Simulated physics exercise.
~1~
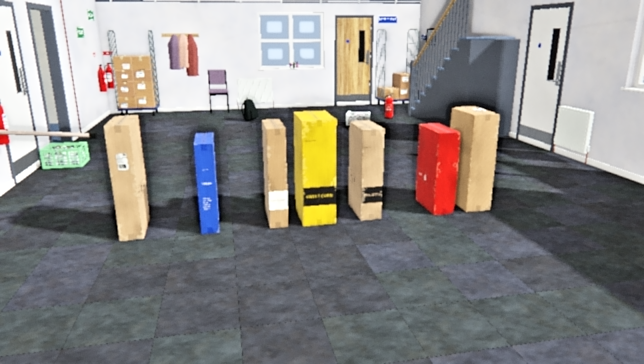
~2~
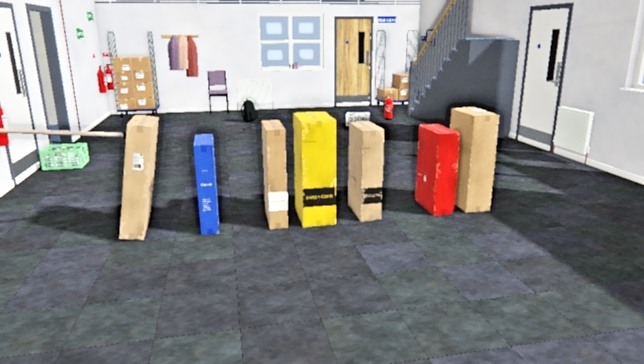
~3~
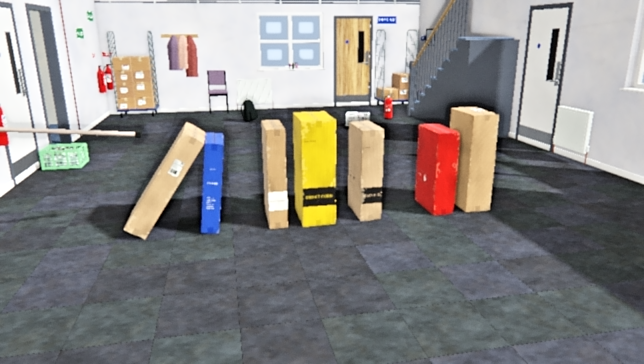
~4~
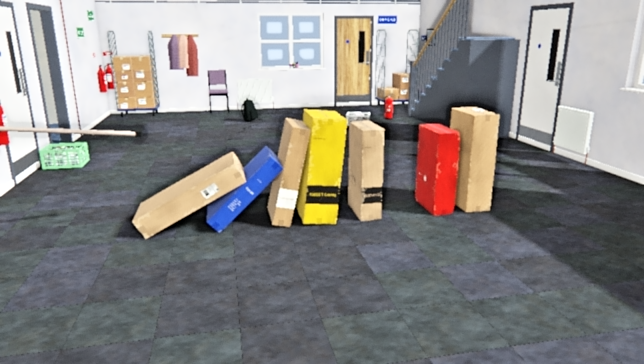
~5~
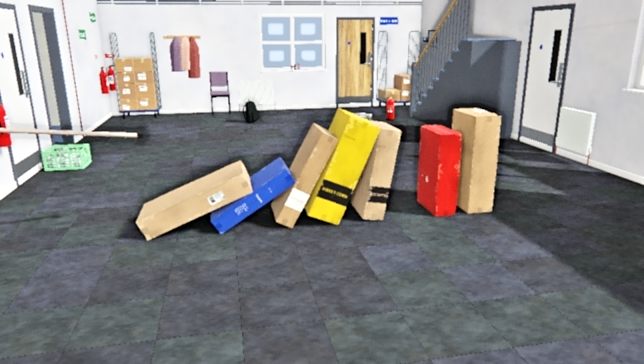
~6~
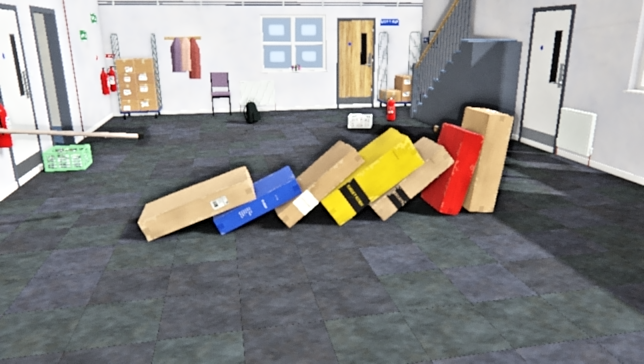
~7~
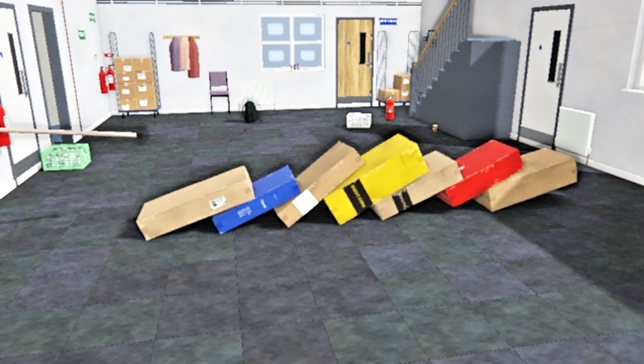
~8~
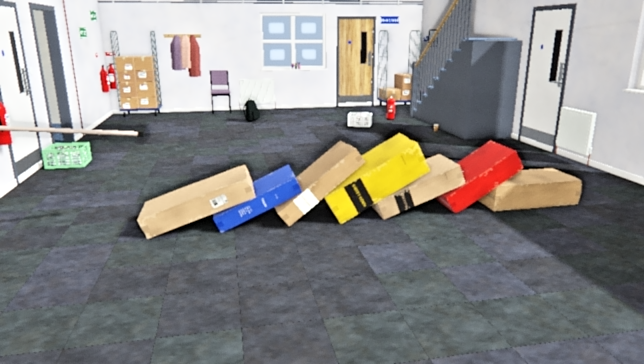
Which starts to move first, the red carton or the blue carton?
The blue carton starts to move first, and the red carton only begins to tip later, once the fall has travelled along the row.
